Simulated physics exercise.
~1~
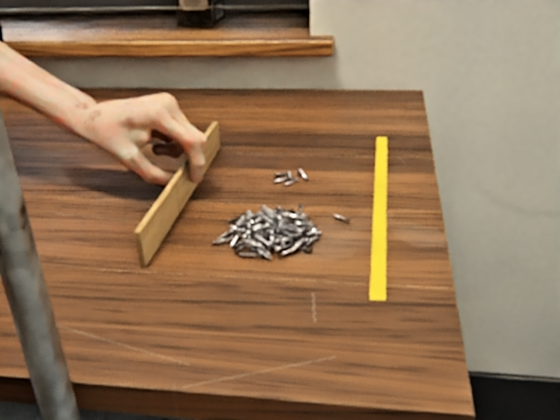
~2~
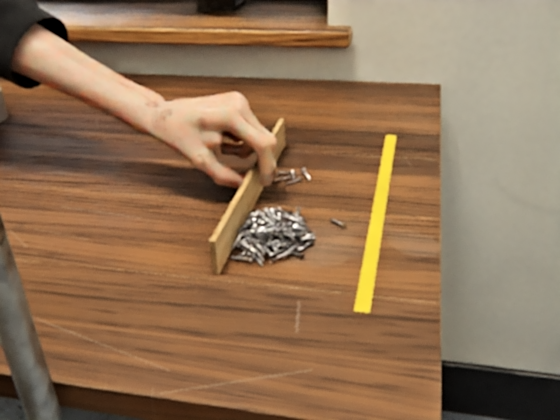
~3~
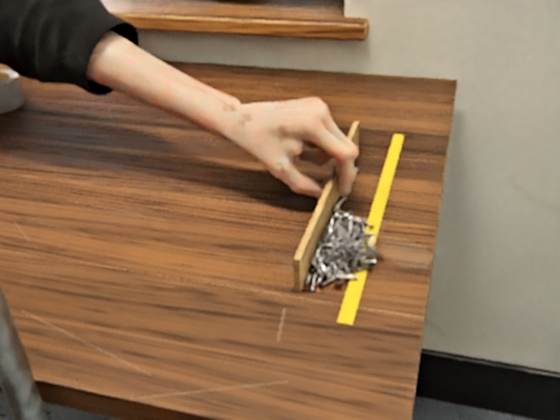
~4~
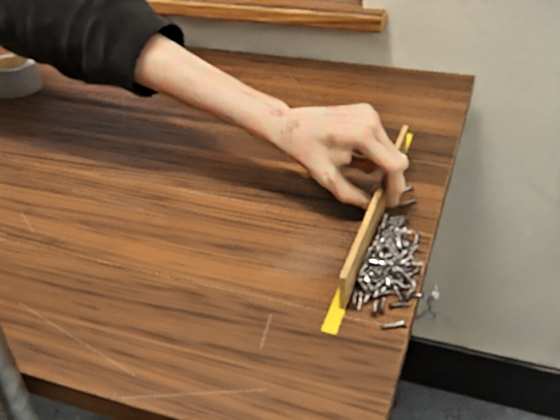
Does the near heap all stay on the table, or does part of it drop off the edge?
A small part of the near heap drops off the edge, while the far pieces stay on the table.
At first, a hand holds a strip of wood upright on a table, to the left of a large heap of small metal pieces and a much smaller scattering farther back. The hand slides the strip to the right, and it reaches the larger heap. It keeps pushing, gathering the pieces against its front and carrying them onto the strip of yellow tape. The strip of wood then stops at the tape, with the metal pieces spread between it and the table's right edge. A small part of the near heap goes over the edge, while the far pieces remain on the table.
